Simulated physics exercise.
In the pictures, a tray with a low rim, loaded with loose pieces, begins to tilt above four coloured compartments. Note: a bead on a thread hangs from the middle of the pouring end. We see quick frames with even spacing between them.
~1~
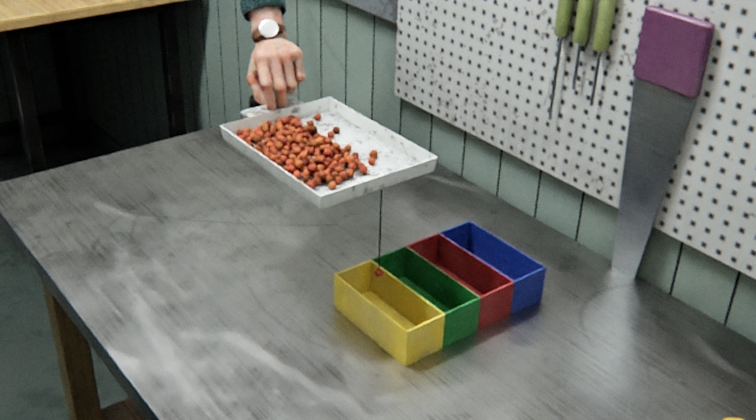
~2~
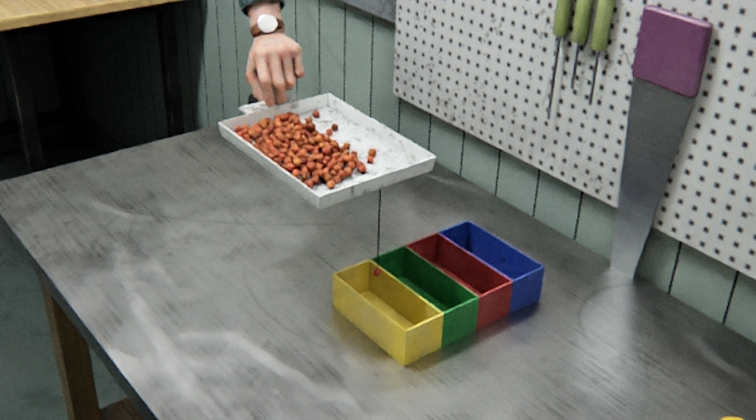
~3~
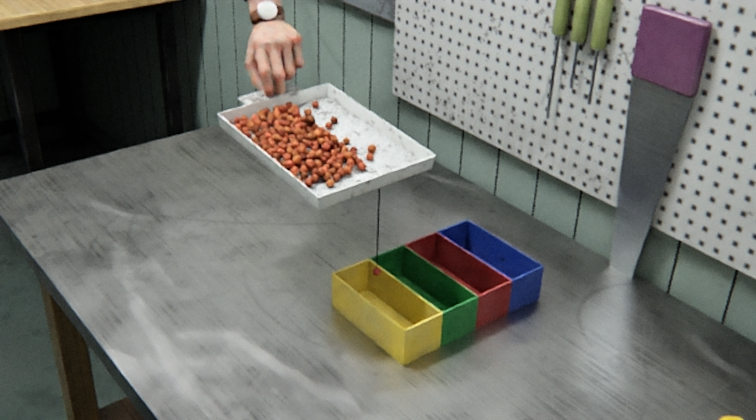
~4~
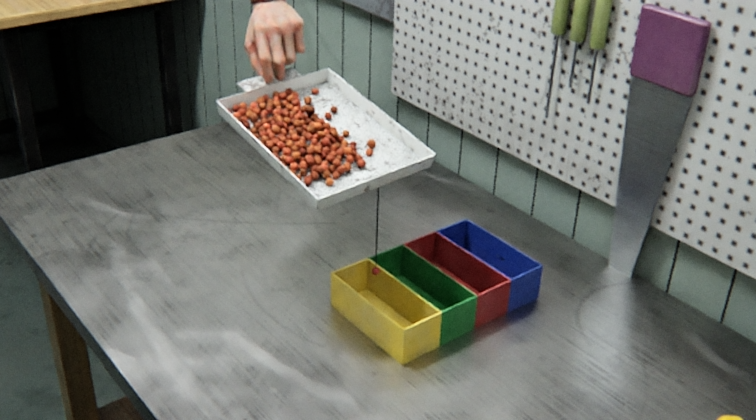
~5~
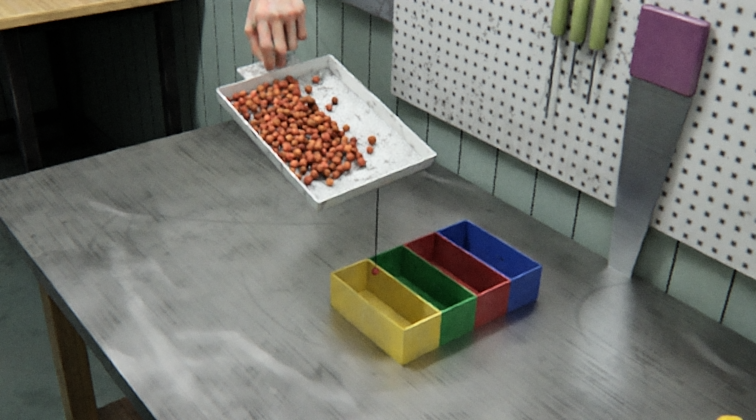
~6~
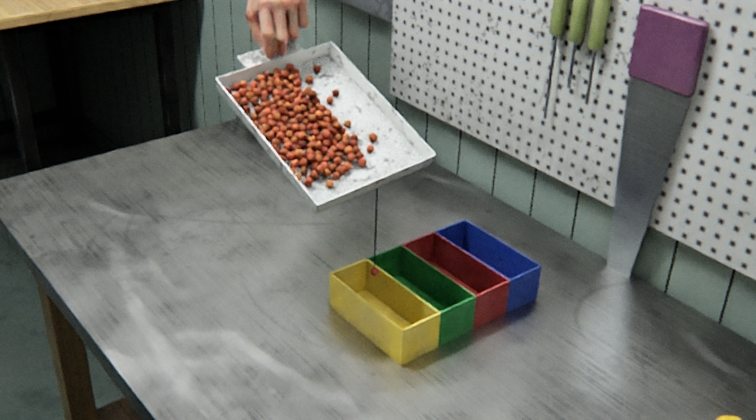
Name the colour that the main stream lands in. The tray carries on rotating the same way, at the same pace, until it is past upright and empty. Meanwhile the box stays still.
Yellow.
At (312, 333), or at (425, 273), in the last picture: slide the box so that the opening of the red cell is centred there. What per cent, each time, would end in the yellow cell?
0 per cent the first time, 40 per cent the second time.
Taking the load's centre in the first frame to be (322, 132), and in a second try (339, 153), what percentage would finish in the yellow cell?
Roughly 20 per cent, then roughly 30 per cent.
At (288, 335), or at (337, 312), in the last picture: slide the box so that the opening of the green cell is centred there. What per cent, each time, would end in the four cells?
About 80 in a hundred, then about 100 in a hundred.
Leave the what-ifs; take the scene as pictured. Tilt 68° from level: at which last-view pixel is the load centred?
The middle of the pieces lands at roughly (346, 161).
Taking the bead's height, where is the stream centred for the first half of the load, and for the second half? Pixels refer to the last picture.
The opening part goes through (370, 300); what follows goes through (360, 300).
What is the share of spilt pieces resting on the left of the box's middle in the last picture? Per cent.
Around 90 per cent, I reckon.
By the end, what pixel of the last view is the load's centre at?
Resting centre, last picture - approx. (373, 348).
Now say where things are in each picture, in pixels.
In the first picture, corners of the pouring end at (321, 194) and (434, 157), level; middle of the load at (308, 150), clay pellets; bead on its thread at (379, 273); yellow cell at (425, 337); green cell at (461, 319); red cell at (496, 303); blue cell at (528, 288).
In the second picture, corners of the pouring end at (320, 194) and (433, 156), level; middle of the load at (307, 148).
In the third picture, corners of the pouring end at (319, 195) and (433, 155), tipped barely, lowest at the left corner; middle of the load at (306, 143).
In the fourth picture, corners of the pouring end at (319, 197) and (433, 154), tipped a little, lowest at the left corner; middle of the load at (305, 135).
In the fifth picture, corners of the pouring end at (319, 200) and (433, 154), tipped clearly, lowest at the left corner; middle of the load at (306, 128).
In the sixth picture, corners of the pouring end at (318, 203) and (433, 154), tipped clearly, lowest at the left corner; middle of the load at (306, 123); yellow cell at (420, 335); green cell at (457, 318); red cell at (491, 302); blue cell at (524, 286).
Soon after the last picture, tray tipped steeply; nearly all on the tray; a small part falling or outside the box.
A little later, tray tipped past a quarter turn; most on the tray; a stray few in the yellow cell; a stray few in the green cell; about a quarter falling or outside the box.
Later still, tray tipped past a quarter turn; about a quarter in the yellow cell; a small part in the green cell; about two thirds falling or outside the box.
At rest, tray tipped past a quarter turn; about a quarter in the yellow cell; a small part in the green cell; none in the red cell; none in the blue cell; about two thirds outside the box.
